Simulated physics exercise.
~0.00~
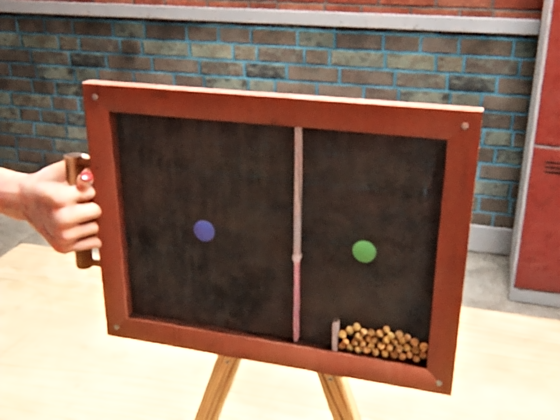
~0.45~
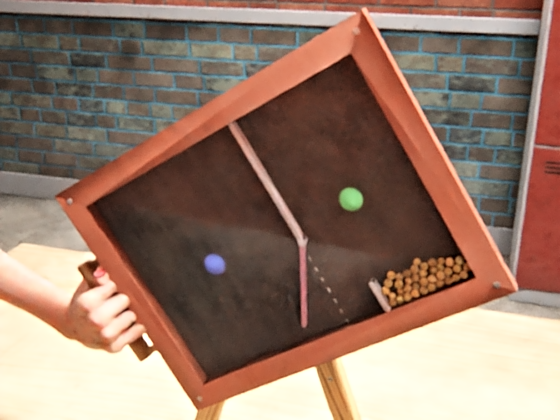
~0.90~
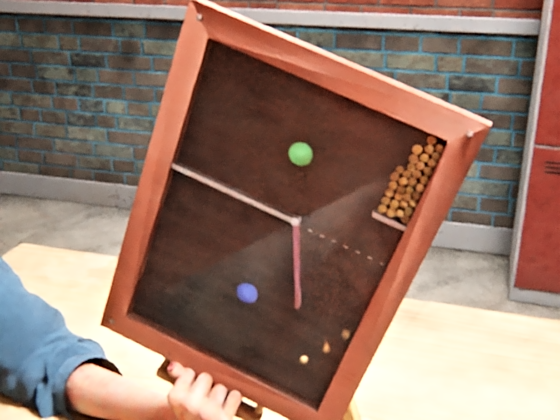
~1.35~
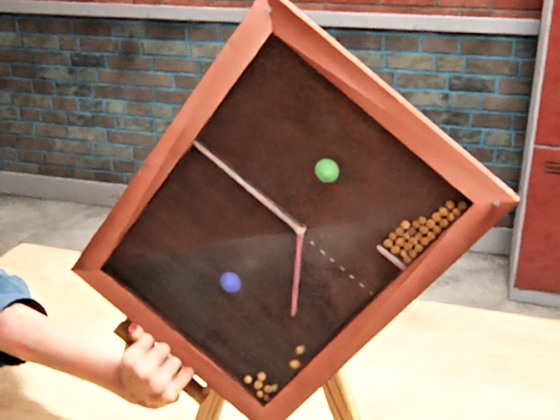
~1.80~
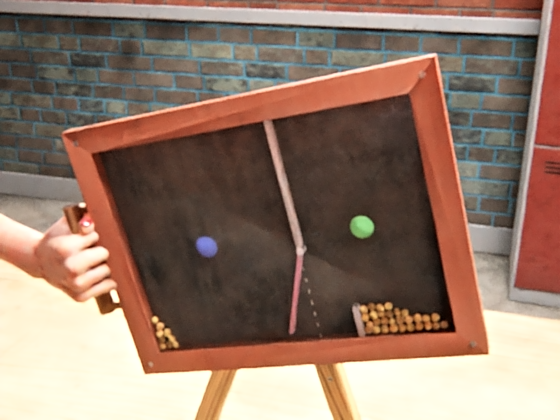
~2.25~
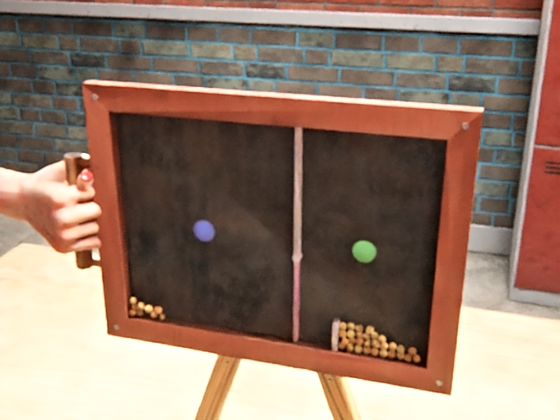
The clip shows a hand tilting a framed case of small wooden beads anticlockwise, its pink flap swinging open and some beads dropping into the blue-dotted side, then turning it back level, leaving a small pile there and most beads on the green-dotted side.
